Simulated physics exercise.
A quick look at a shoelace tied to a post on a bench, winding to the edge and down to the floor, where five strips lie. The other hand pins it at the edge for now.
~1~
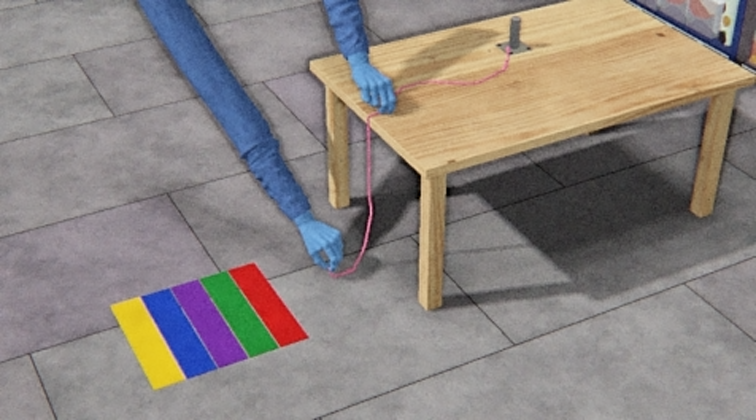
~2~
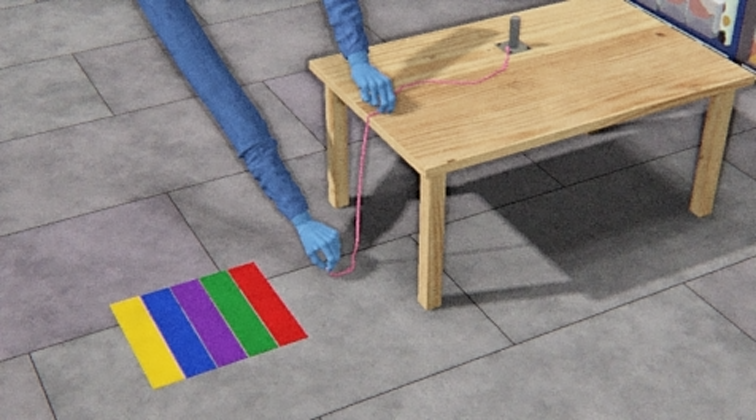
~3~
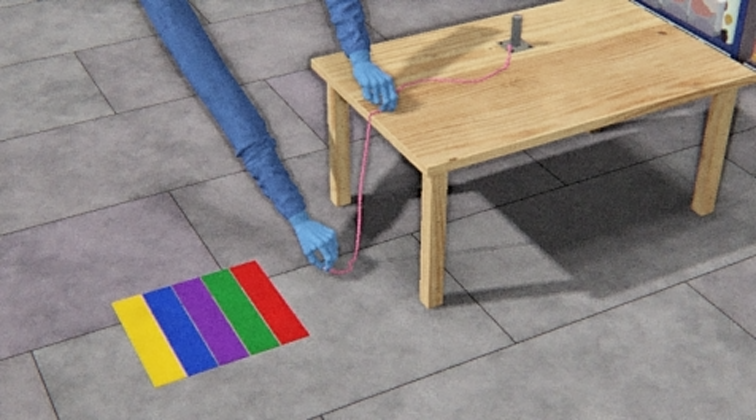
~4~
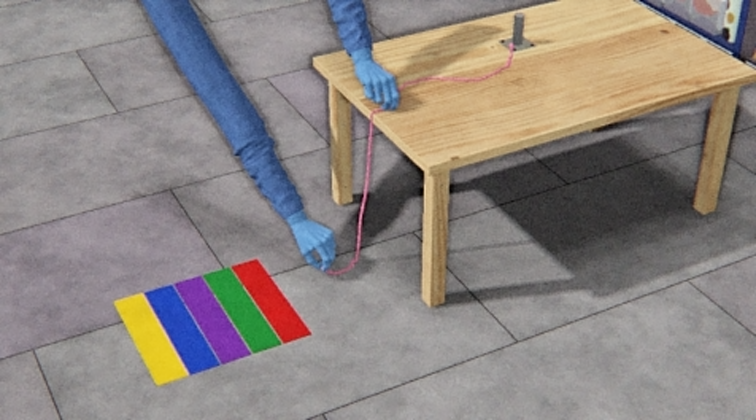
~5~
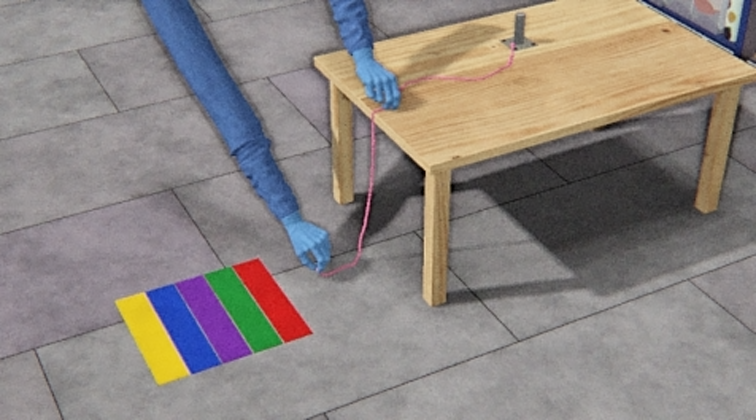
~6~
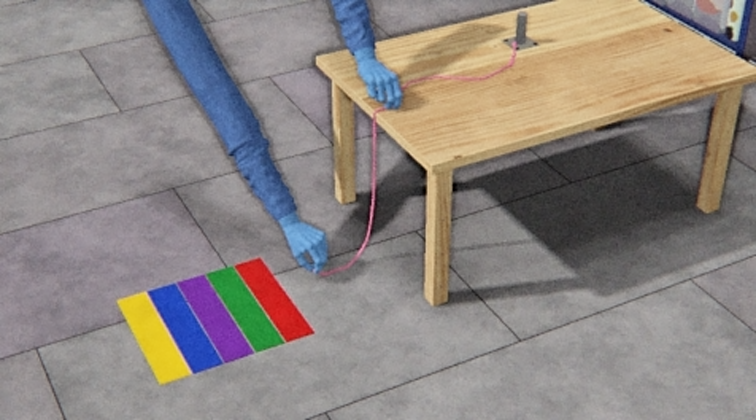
The clip opens on a pink shoelace running from a post on a wooden bench, under a blue hand at the edge, down to a second hand near the floor. That lower hand shifts slightly left, toward the red side of five coloured strips, while the upper hand keeps pinning the lace.
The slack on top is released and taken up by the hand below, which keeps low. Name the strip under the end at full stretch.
The blue one.
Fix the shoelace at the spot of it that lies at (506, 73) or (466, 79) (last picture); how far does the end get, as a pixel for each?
In that order: (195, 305) and (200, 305).
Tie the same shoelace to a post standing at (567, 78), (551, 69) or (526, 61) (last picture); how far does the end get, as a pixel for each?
The places are (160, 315), (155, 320) and (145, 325).
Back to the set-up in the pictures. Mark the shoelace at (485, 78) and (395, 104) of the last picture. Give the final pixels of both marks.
At (447, 71), then (351, 123).
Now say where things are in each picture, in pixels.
In the first frame, end (329, 268); red (285, 328); green (255, 338); purple (225, 348); blue (193, 358); yellow (162, 369).
In the second frame, end (327, 268); shoelace through (507, 63) (466, 83) (400, 89) (368, 126) (360, 191) (354, 253).
In the third frame, end (325, 268).
In the fourth frame, end (322, 268); shoelace through (511, 60) (469, 80) (404, 86) (372, 123) (366, 188) (358, 251).
In the fifth frame, end (317, 269).
In the sixth frame, end (314, 270); shoelace through (514, 59) (472, 79) (407, 85) (375, 122) (374, 185) (362, 250).
A little later, end near (220, 299); over purple.
Next, end near (191, 308); over blue.
When it is tight, end near (172, 314); over blue. It halts on the blue strip.
